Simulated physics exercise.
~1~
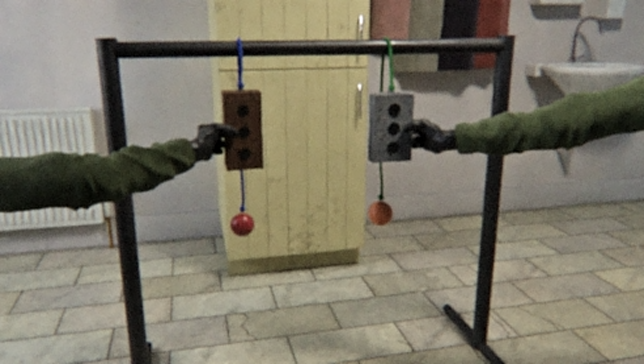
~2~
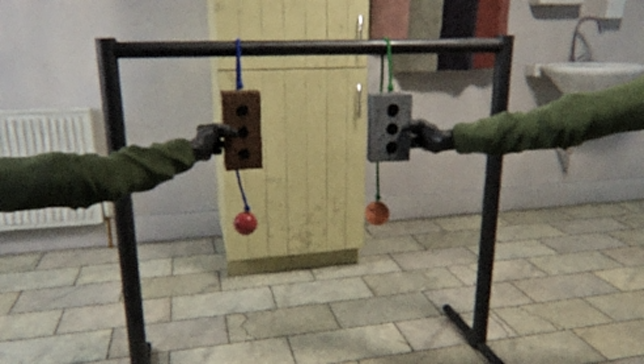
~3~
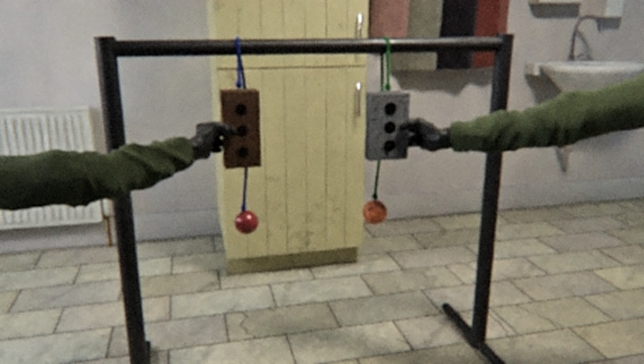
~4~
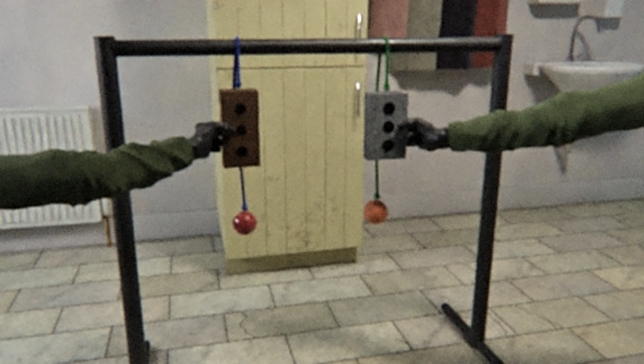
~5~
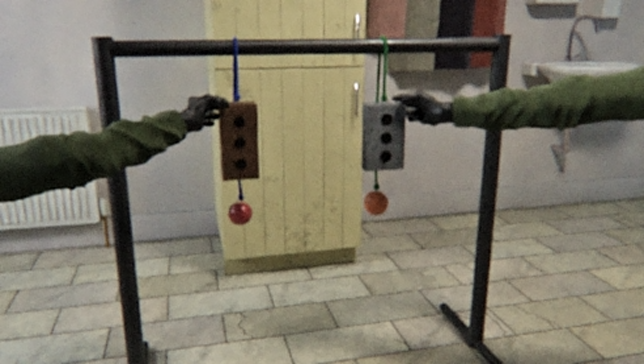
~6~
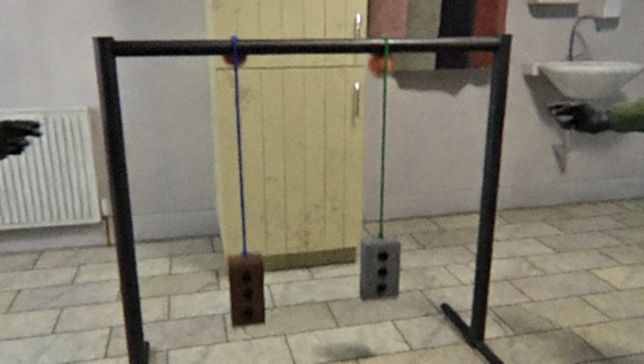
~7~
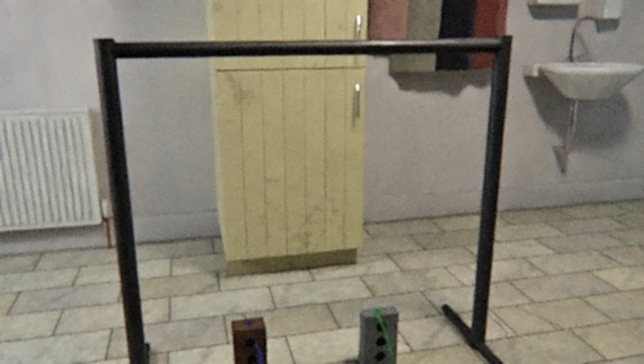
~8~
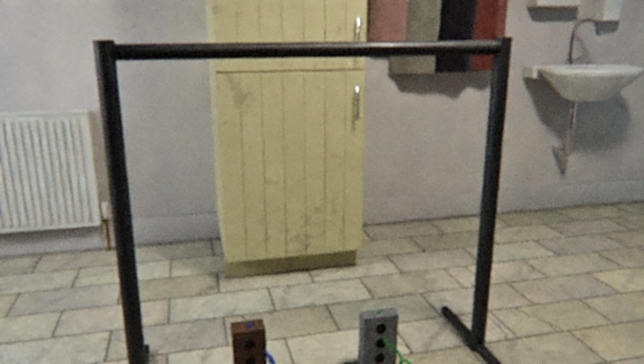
Two gloved hands held a brown brick and a grey one on cords looped over a black metal bar, a small ball hanging from each, then let go, and both bricks dropped, yanking the balls upward, and ended up standing on the tiled floor.
